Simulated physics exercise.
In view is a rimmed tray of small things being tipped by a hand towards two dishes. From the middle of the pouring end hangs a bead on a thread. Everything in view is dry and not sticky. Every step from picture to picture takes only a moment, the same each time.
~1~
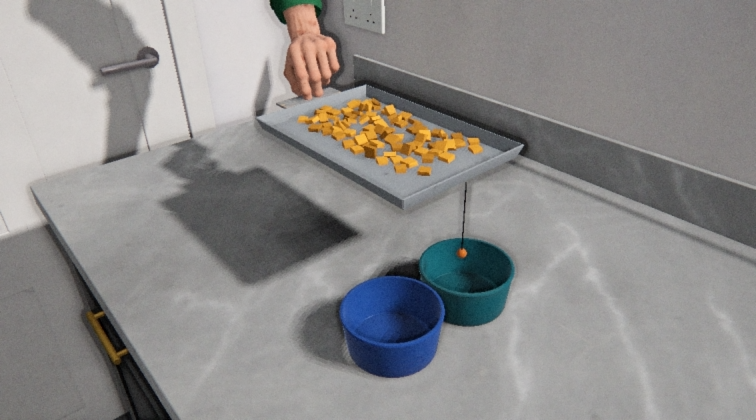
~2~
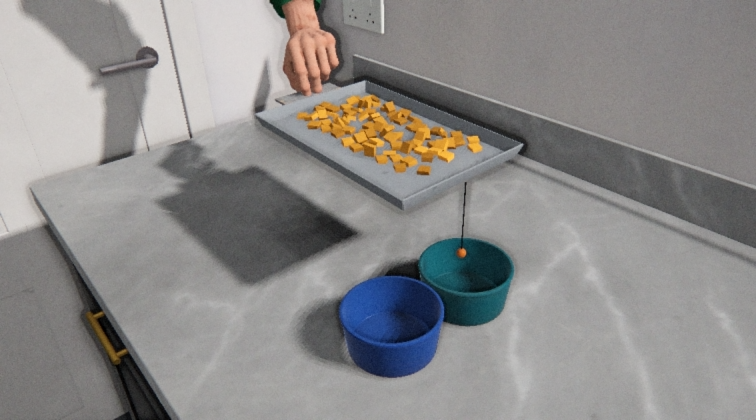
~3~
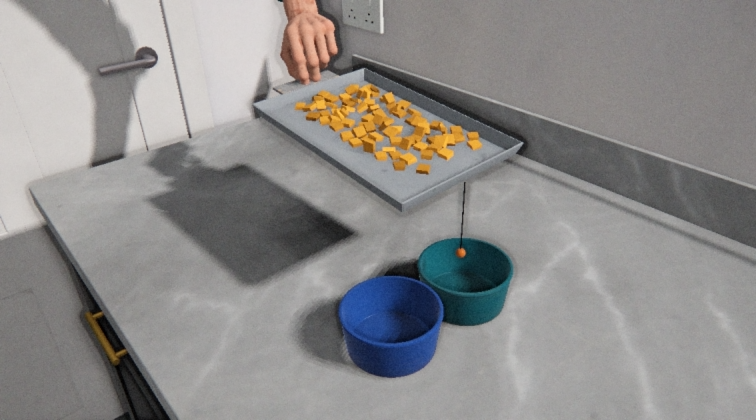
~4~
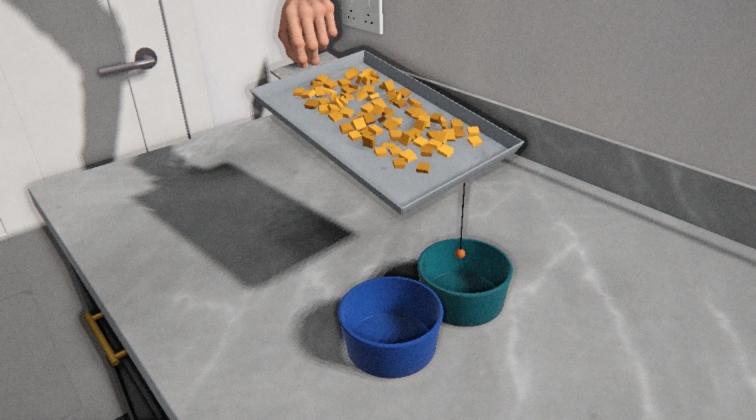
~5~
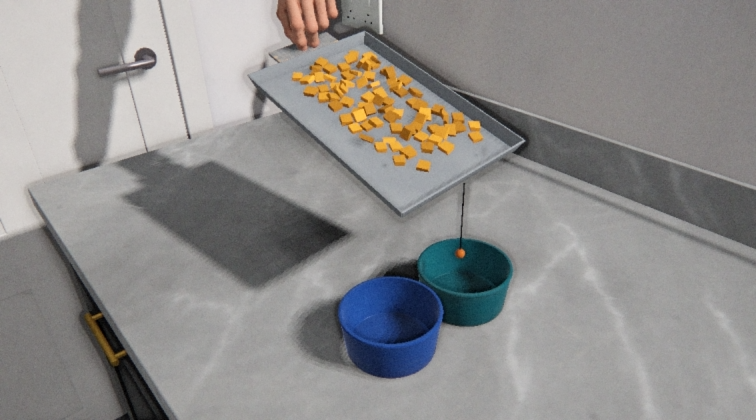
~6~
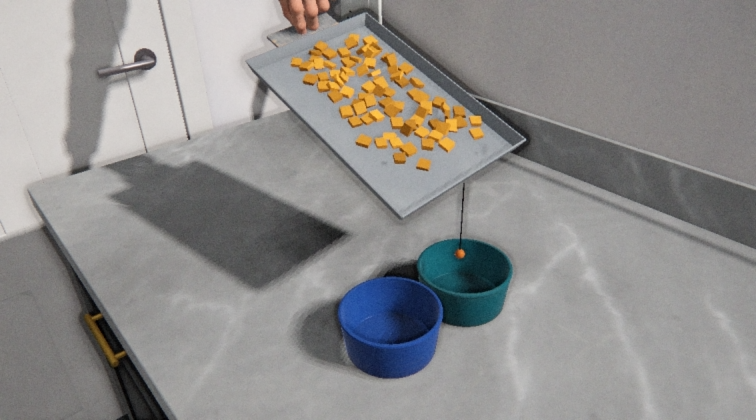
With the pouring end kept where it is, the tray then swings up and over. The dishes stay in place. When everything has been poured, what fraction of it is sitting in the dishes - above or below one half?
Above one half.
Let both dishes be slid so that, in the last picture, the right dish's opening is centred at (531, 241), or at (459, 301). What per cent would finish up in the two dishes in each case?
Close to 30 in a hundred first, close to 70 in a hundred second.
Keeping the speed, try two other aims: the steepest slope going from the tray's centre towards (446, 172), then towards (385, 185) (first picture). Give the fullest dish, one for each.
Rightward dish at the first place, Leftward dish at the second.
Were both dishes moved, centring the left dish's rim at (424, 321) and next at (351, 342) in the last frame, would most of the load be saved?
So that's a greater portion the first time round, a greater portion the second.
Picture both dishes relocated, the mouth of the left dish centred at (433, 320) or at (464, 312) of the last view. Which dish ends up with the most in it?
In the first position the left of the two, in the second the left of the two.
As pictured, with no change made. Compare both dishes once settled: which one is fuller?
Winning side: Left of the pair.
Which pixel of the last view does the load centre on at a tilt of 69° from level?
Near the pixel (414, 201).
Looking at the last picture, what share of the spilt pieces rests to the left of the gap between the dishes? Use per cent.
Left share: Some 20 per cent.
Just after the last frame, tray tipped steeply; the larger part on the tray; roughly a quarter in the air.
A moment on, tray tipped past a quarter turn; roughly two thirds in the left dish; about a tenth in the right dish; roughly a quarter outside both; about a tenth in the air.
Further on, tray tipped past a quarter turn; roughly two thirds in the left dish; about a tenth in the right dish; roughly a quarter outside both.
When it is over, tray tipped past a quarter turn; roughly two thirds in the left dish; about a tenth in the right dish; roughly a quarter outside both.
